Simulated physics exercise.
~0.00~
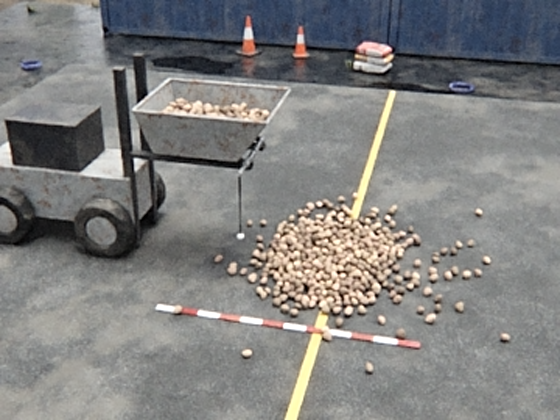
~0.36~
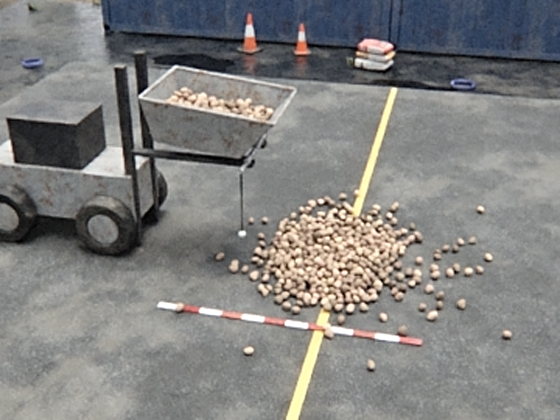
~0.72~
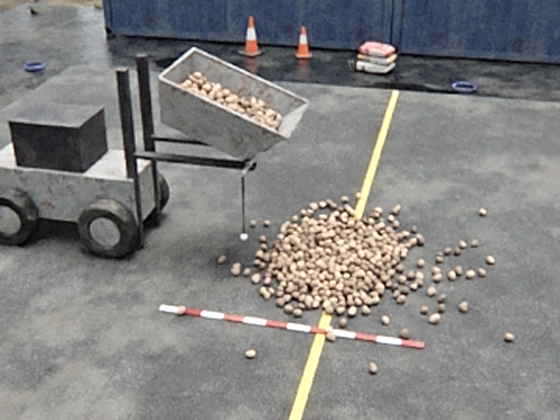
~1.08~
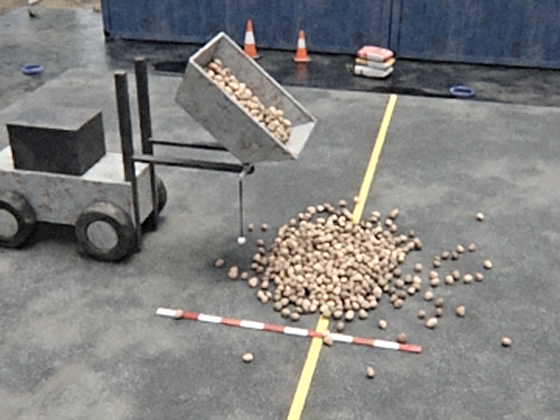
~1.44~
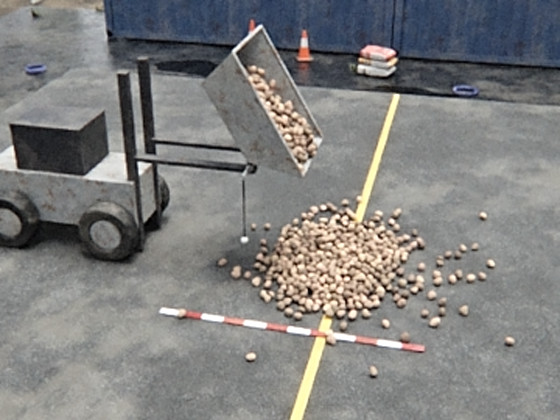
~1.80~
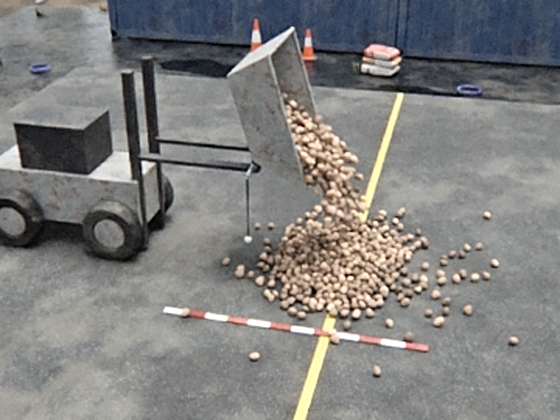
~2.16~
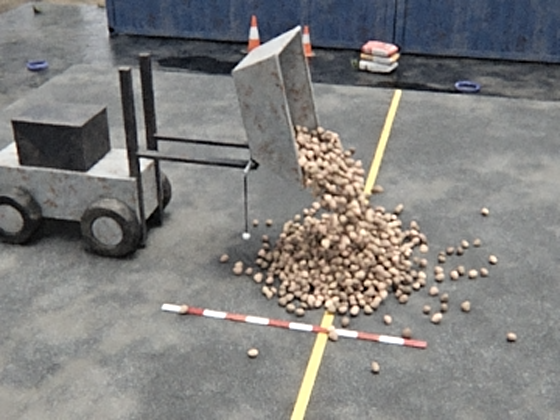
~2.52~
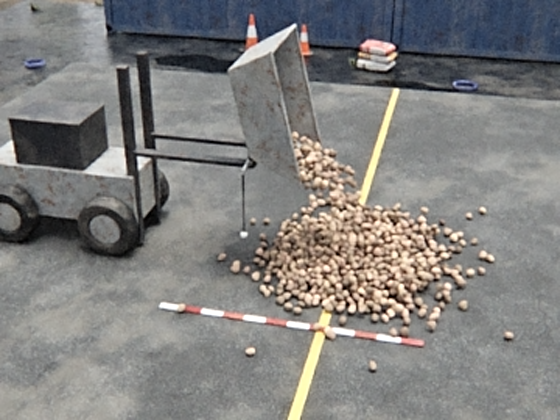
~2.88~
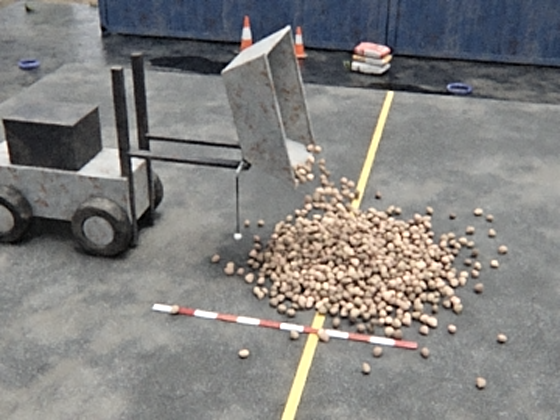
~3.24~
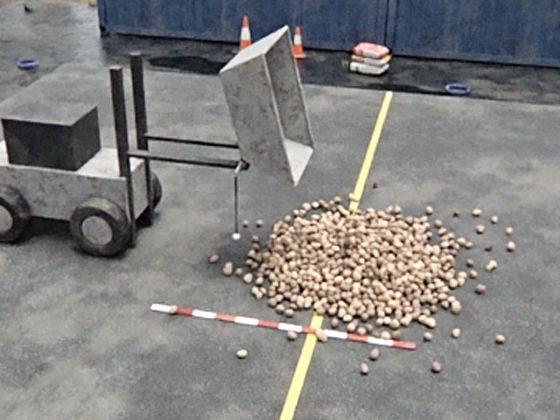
A forklift's grey skip tips forward and empties its brown stones onto the loose heap.
